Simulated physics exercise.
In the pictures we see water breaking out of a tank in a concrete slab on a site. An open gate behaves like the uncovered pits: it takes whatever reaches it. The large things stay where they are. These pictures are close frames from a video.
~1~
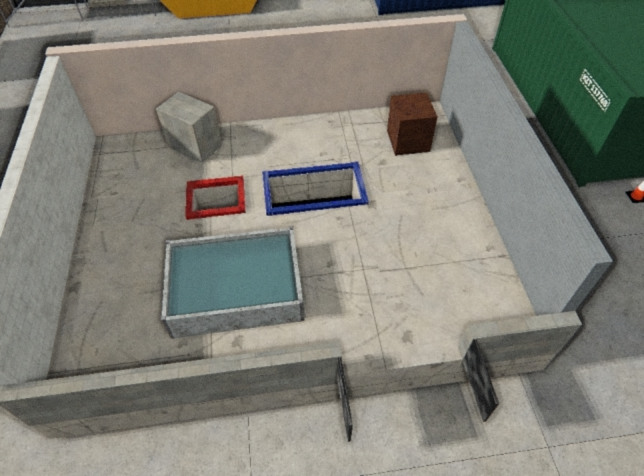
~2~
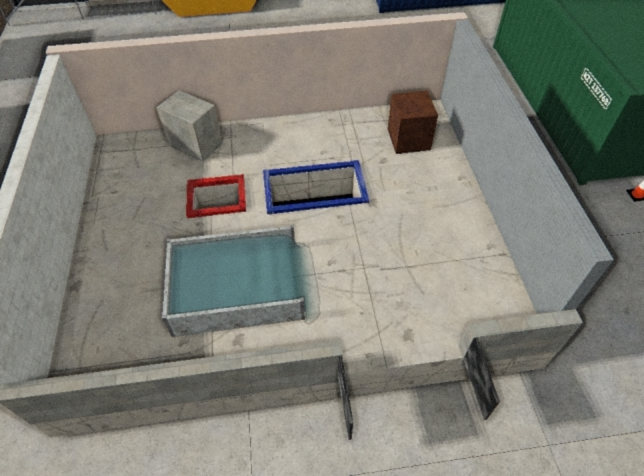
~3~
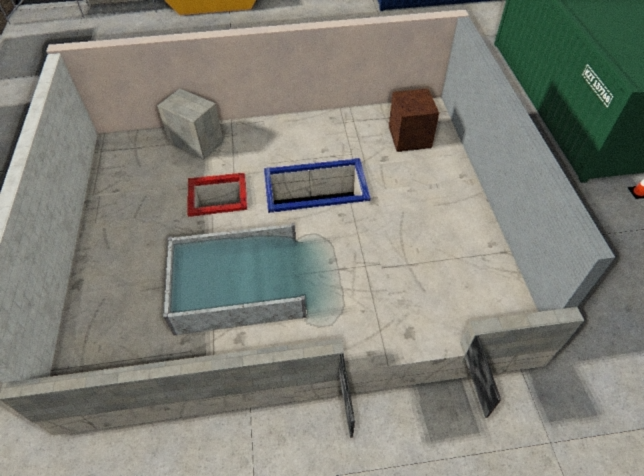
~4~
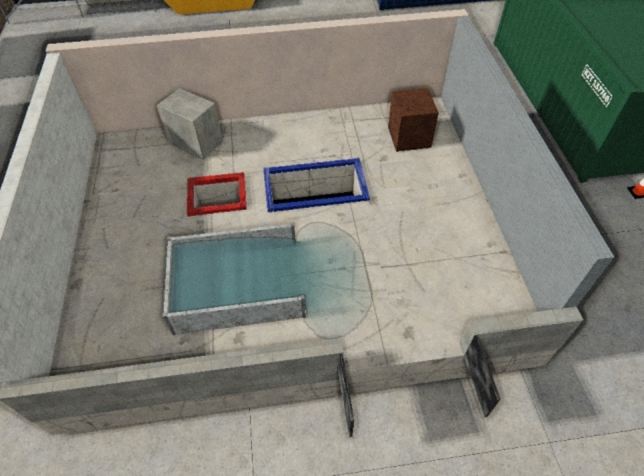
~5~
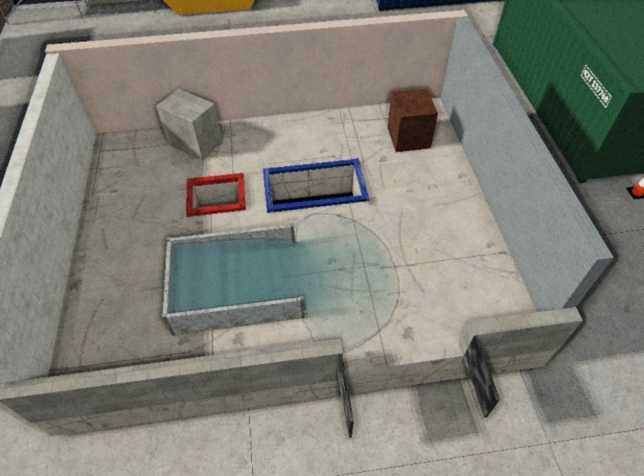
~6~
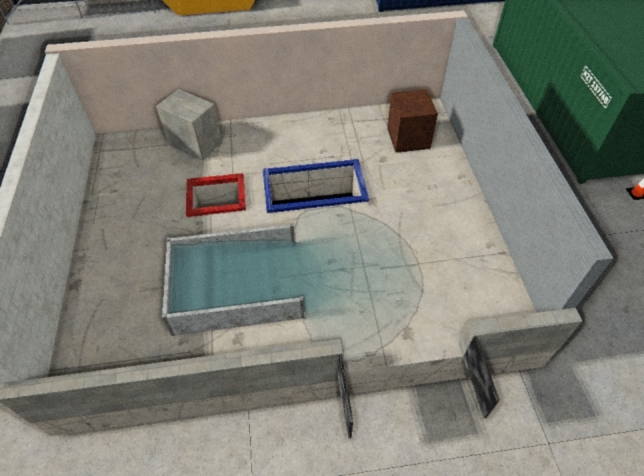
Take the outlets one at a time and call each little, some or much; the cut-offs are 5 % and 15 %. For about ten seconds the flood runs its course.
In order: The gate catches much; the blue pit catches little; the red pit catches little.
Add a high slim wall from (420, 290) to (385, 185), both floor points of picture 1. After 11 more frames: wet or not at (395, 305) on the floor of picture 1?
At that place: Awash.
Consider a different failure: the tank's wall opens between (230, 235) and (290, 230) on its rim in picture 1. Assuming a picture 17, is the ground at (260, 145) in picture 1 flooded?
It would be soaked.
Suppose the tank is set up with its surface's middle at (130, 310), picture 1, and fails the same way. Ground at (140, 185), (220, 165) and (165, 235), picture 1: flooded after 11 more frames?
Spot one unwetted, spot two unwetted, spot three unwetted.
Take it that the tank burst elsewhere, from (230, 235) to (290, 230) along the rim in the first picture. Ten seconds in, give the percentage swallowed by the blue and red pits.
Parts in a hundred: Blue 15, red 8.
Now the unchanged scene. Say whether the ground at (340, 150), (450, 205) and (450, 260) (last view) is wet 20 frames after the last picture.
Point by point: Unwetted; swamped; swamped.
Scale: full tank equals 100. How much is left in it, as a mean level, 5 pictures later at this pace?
60 percent or thereabouts.
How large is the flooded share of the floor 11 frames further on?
Near 30 in a hundred.
A moment on, water covers 25 % of the floor; the gate 0 %, the blue pit 0 %, the red pit 0 %.
Next, water covers 30 % of the floor; the gate 3 %, the blue pit 0 %, the red pit 0 %.
Then, water covers 35 % of the floor; the gate 7 %, the blue pit 0 %, the red pit 0 %.
Later, water covers 45 % of the floor; the gate 15 %, the blue pit 0 %, the red pit 0 %.
In the end, water covers 70 % of the floor; the gate 24 %, the blue pit 0 %, the red pit 0 %.
